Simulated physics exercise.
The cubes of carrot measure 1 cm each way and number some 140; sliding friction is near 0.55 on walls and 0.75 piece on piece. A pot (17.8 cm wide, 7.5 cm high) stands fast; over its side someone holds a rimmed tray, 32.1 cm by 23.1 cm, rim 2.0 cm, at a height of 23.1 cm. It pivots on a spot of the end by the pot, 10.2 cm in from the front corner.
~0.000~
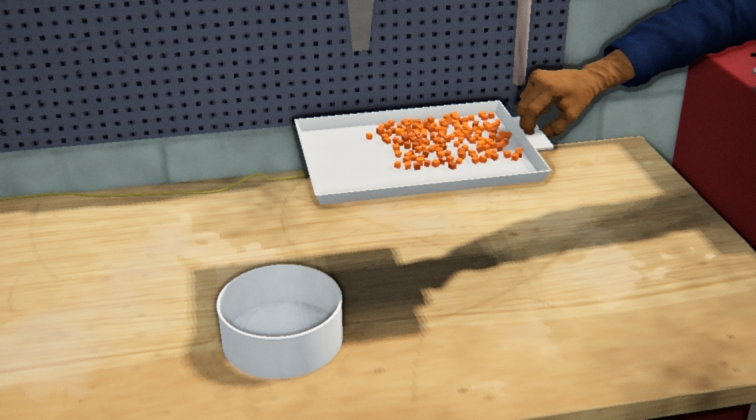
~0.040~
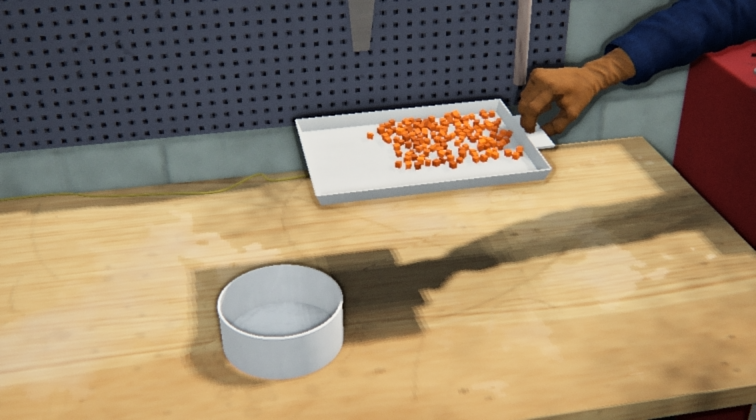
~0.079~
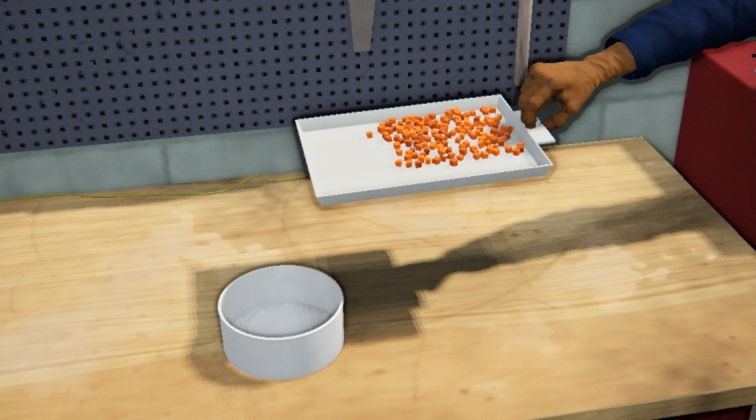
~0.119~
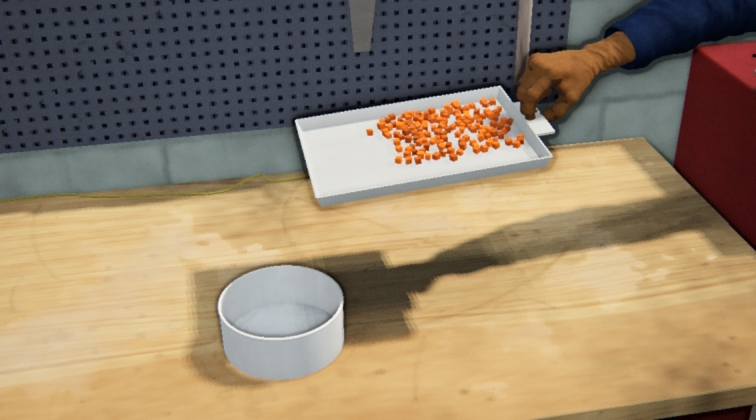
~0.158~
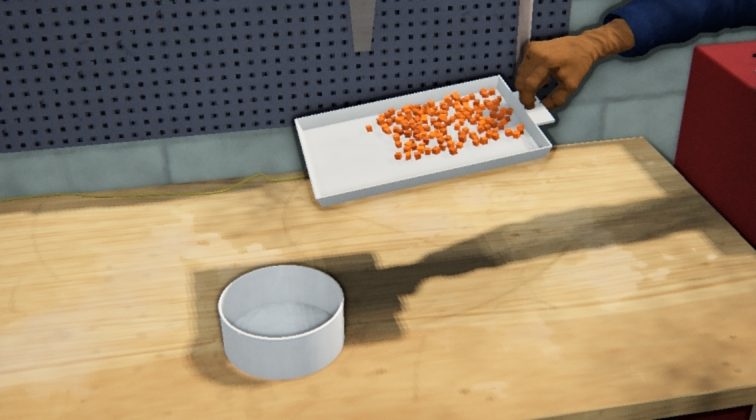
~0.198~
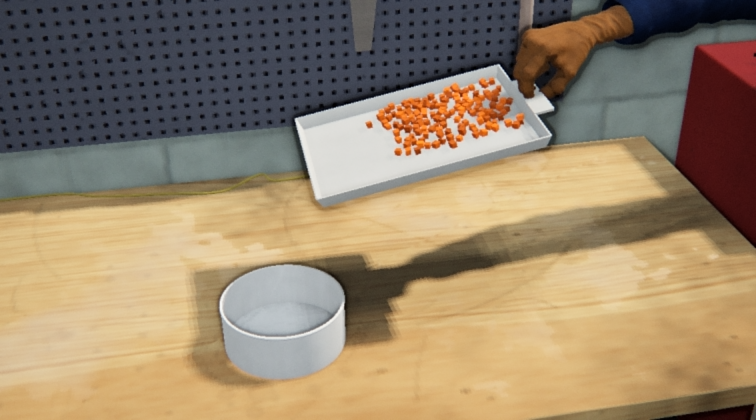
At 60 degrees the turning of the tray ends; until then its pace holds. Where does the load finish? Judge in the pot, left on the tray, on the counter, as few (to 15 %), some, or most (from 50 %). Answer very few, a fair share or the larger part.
In the pot: A fair share; left on the tray: A fair share; on the counter: A fair share.
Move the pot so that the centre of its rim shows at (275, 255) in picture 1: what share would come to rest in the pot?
About 30 per cent.
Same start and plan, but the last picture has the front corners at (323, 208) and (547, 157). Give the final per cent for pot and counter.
Pot 40, counter 35.
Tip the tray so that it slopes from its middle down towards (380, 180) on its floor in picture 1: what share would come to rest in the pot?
Some 60 per cent.
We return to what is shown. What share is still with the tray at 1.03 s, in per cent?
Roughly 30 per cent.
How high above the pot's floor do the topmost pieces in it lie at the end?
Roughly 1.5 cm.
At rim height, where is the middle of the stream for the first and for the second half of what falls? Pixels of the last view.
First near (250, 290), later near (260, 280).
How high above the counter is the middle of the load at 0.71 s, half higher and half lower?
Roughly 34 cm.
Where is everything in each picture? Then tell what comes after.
In the first picture, tray tilt 0 degrees, front corners at (320, 192) and (544, 169); middle of the pieces at (447, 139); pot at (280, 299).
In the second picture, tray tilt 1 degrees, front corners at (321, 192) and (545, 167); middle of the pieces at (448, 138).
In the third picture, tray tilt 2 degrees, front corners at (321, 193) and (546, 163); middle of the pieces at (448, 135).
In the fourth picture, tray tilt 5 degrees, front corners at (321, 194) and (546, 155), lowest corner left front; middle of the pieces at (448, 129).
In the fifth picture, tray tilt 8 degrees, front corners at (321, 195) and (545, 145), lowest corner left front; middle of the pieces at (447, 122).
In the sixth picture, tray tilt 11 degrees, front corners at (321, 195) and (545, 134), lowest corner left front; middle of the pieces at (447, 115); pot at (282, 300). Its pace works out near 80 degrees a second.
After 0.51 s, tilt 35 degrees; the tray holds 100 %, the pot 0 %.
After 0.71 s, tilt 51 degrees; the tray holds 100 %, the pot 0 %.
Then, at 1.03 s, tilt 60 degrees; the tray holds 30 %, the pot 20 %.
By 2.3 s all is still; pot 40 %, tray 25 %, counter 35 %.
